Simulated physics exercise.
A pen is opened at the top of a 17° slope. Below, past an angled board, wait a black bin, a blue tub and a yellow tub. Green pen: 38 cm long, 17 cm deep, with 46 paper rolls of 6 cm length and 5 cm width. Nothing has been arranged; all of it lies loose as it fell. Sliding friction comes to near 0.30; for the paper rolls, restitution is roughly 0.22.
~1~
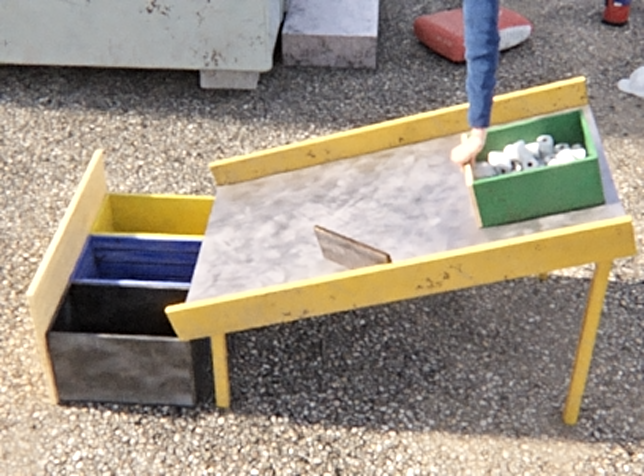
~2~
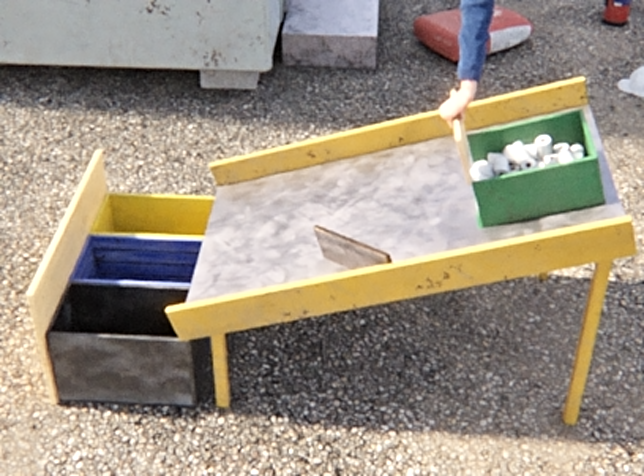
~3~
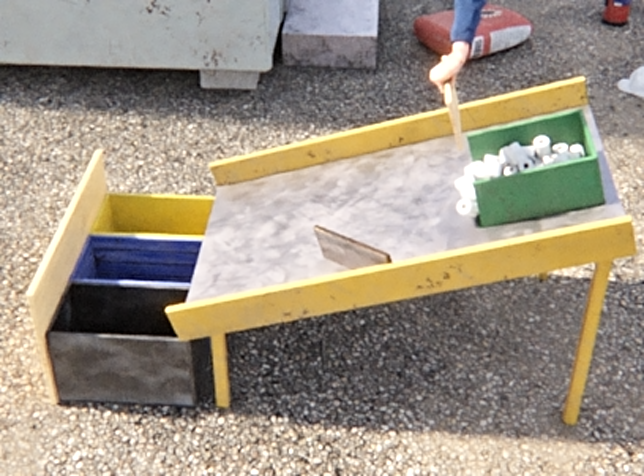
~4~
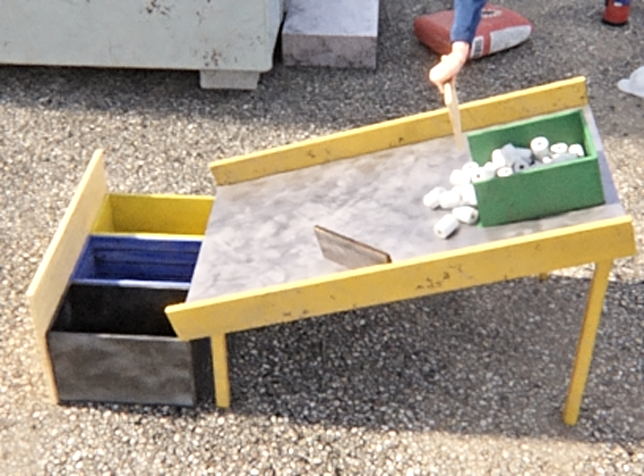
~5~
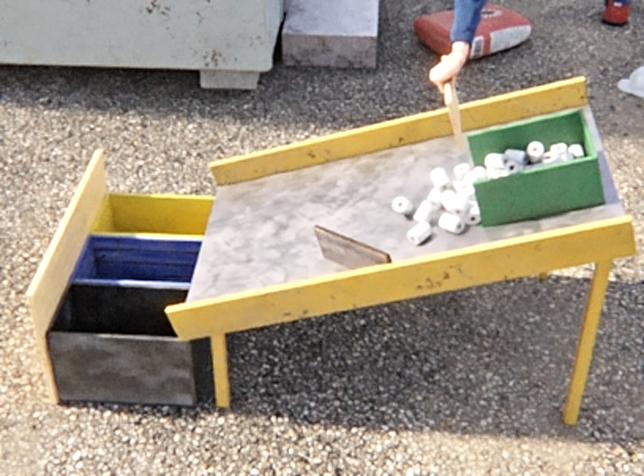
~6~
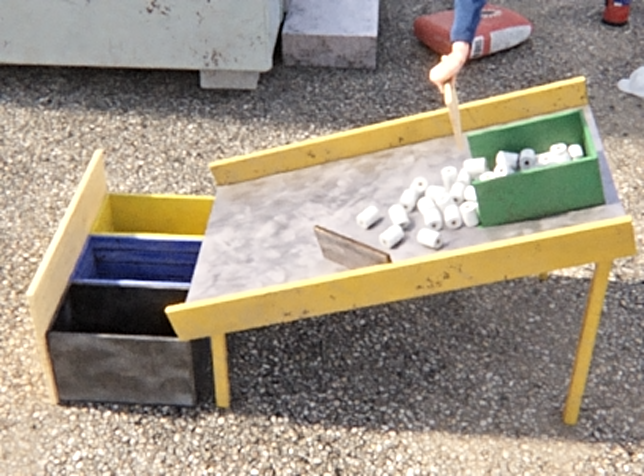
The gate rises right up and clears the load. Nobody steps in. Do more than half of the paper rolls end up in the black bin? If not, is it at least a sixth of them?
No, under a sixth.
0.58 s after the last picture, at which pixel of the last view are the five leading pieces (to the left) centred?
Near (223, 233).
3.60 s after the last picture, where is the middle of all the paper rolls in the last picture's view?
(141, 307).
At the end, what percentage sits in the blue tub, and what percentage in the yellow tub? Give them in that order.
Result: Near 45 % and near 35 %.
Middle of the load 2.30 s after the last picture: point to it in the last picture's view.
I'd say close to (167, 300).
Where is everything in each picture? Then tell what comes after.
In the first frame (each is followed by its nearest rim corner in this view), green pen, (593, 157); black bin, (186, 339); none out.
The second frame shows green pen, (593, 157).
The third frame shows green pen, (593, 157); 3 out.
The fourth frame shows green pen, (593, 157); 8 out, the lowest roll at (446, 227).
The fifth frame shows green pen, (593, 157); 13 out, the lowest roll at (403, 206).
The sixth frame shows green pen, (593, 157); black bin, (186, 339); 15 out, the lowest roll at (368, 218).
Then, 0.58 s after the last picture, 16 still in the green pen, 29 on the slope and 1 in the air.
Then, 1.30 s after the last picture, 8 still in the green pen, 1 in the black bin, 3 in the blue tub, 7 in the yellow tub, 25 on the slope and 2 in the air.
Then, 2.30 s after the last picture, 2 still in the green pen, 1 in the black bin, 10 in the blue tub, 15 in the yellow tub and 18 on the slope.
Final count (3.60 s after the last picture), 2 still in the green pen, 3 in the black bin, 20 in the blue tub, 15 in the yellow tub and 6 on the slope. Asked share, 3 of 46, 7 per cent.
